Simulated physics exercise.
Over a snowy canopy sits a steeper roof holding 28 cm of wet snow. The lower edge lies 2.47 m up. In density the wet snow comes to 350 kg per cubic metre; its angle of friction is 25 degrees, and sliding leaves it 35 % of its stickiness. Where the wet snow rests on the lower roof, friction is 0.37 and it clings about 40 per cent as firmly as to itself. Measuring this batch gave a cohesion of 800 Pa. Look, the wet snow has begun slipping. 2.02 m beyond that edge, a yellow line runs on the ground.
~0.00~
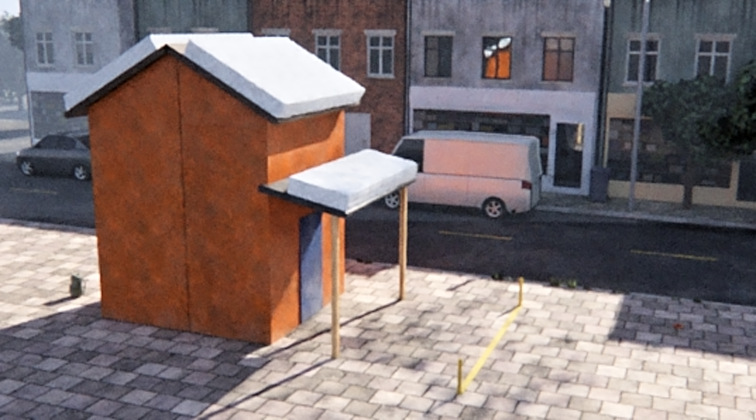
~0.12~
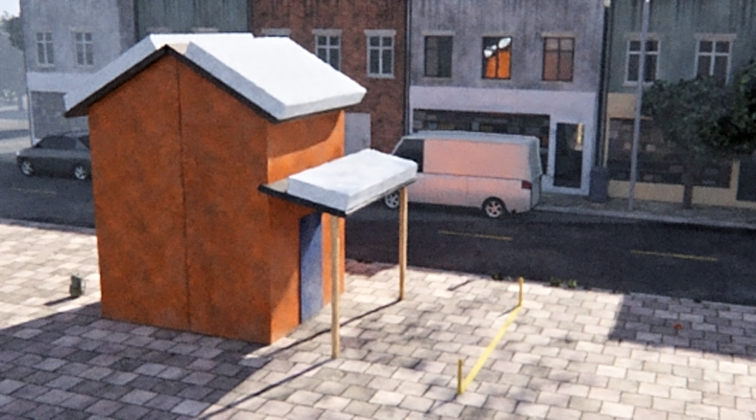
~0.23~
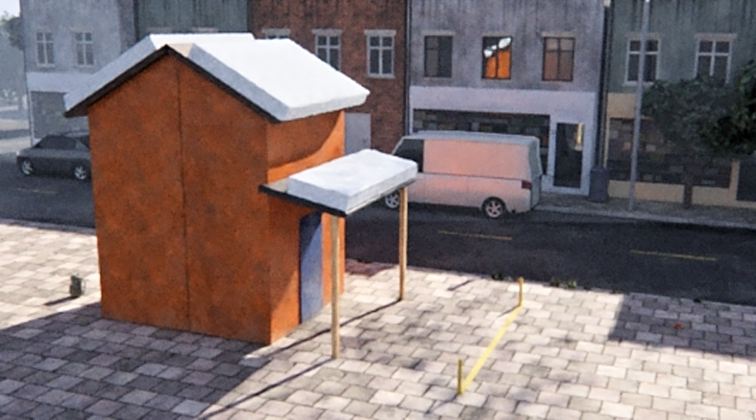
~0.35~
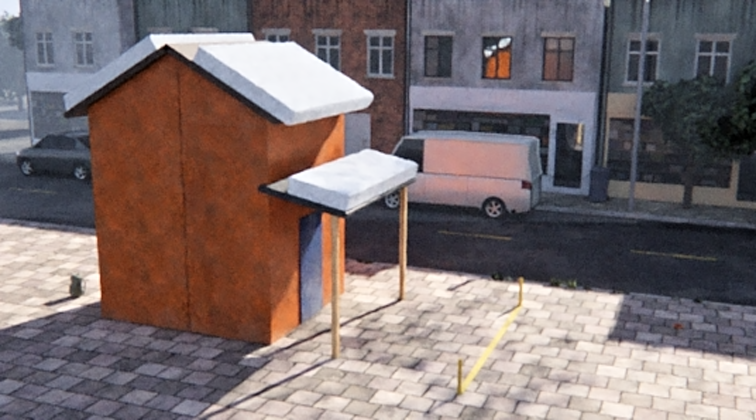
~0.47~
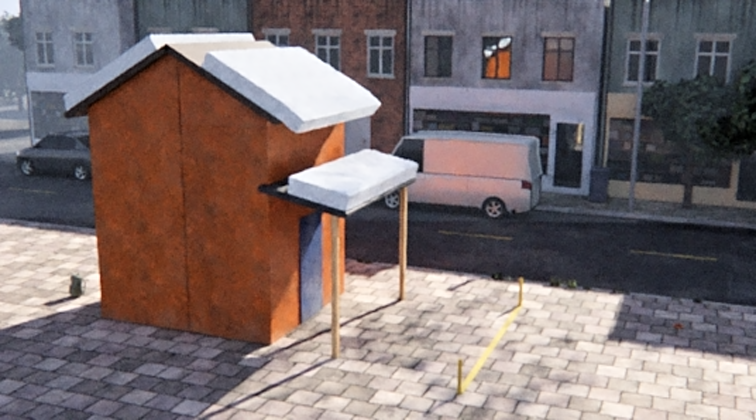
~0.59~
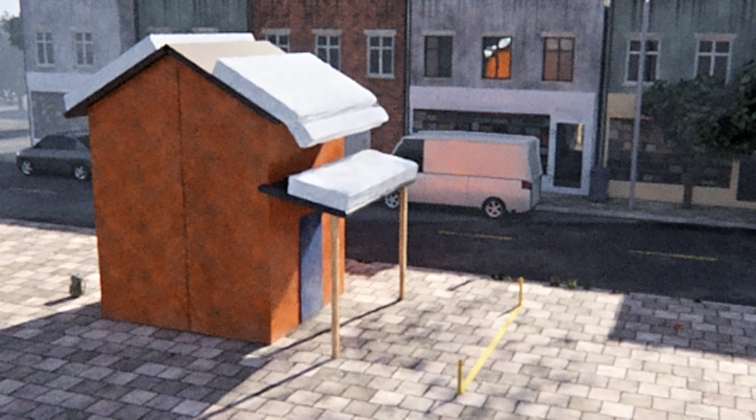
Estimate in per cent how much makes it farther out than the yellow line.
Roughly 32 per cent makes it past the line.
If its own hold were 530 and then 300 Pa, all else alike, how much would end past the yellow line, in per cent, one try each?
In turn about 35 %, 35 %.
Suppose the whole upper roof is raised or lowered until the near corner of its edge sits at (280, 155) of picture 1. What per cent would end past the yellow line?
Roughly 6 per cent.
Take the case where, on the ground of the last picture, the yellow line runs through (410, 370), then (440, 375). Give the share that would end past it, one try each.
I'd say near 55 percent the first time, near 40 percent the second.
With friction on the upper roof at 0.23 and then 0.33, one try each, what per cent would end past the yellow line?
I'd expect around 25 percent, then around 12 percent.
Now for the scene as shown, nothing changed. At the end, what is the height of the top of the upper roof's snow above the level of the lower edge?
It ends up some 0.5 m higher than the lower edge.
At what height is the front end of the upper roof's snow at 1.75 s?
Somewhere around 0.0 metres, I'd say.
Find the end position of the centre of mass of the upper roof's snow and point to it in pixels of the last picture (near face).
Estimated pixel: (466, 362).
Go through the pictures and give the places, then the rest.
Leading edge of the wet snow at (279, 107), in the first frame.
Leading edge of the wet snow at (281, 108), its middle shifted 2.3 cm, 1 % of it past the upper edge, in one piece, in the second frame.
Leading edge of the wet snow at (284, 111), its middle shifted 9.2 cm, 5 % of it past the upper edge, in one piece, in the third frame.
Leading edge of the wet snow at (290, 115), its middle shifted 21 cm, 11 % of it past the upper edge, in one piece, in the fourth frame.
Leading edge of the wet snow at (298, 119), its middle shifted 39 cm, 20 % of it past the upper edge, cracking, in the fifth frame.
Leading edge of the wet snow at (308, 134), its middle shifted 61 cm, 31 % of it past the upper edge, cracking, in the sixth frame.
After 1.12 s, none is below the lower edge and 0 % is past the line.
After 1.75 s, 71 % is below the lower edge and 3 % is past the line.
After 2.37 s, 71 % is below the lower edge and 32 % is past the line.
After 3.00 s, 71 % is below the lower edge and 32 % is past the line.
After 3.10 s, at the end, 71 % is below the lower edge and 32 % is past the line.
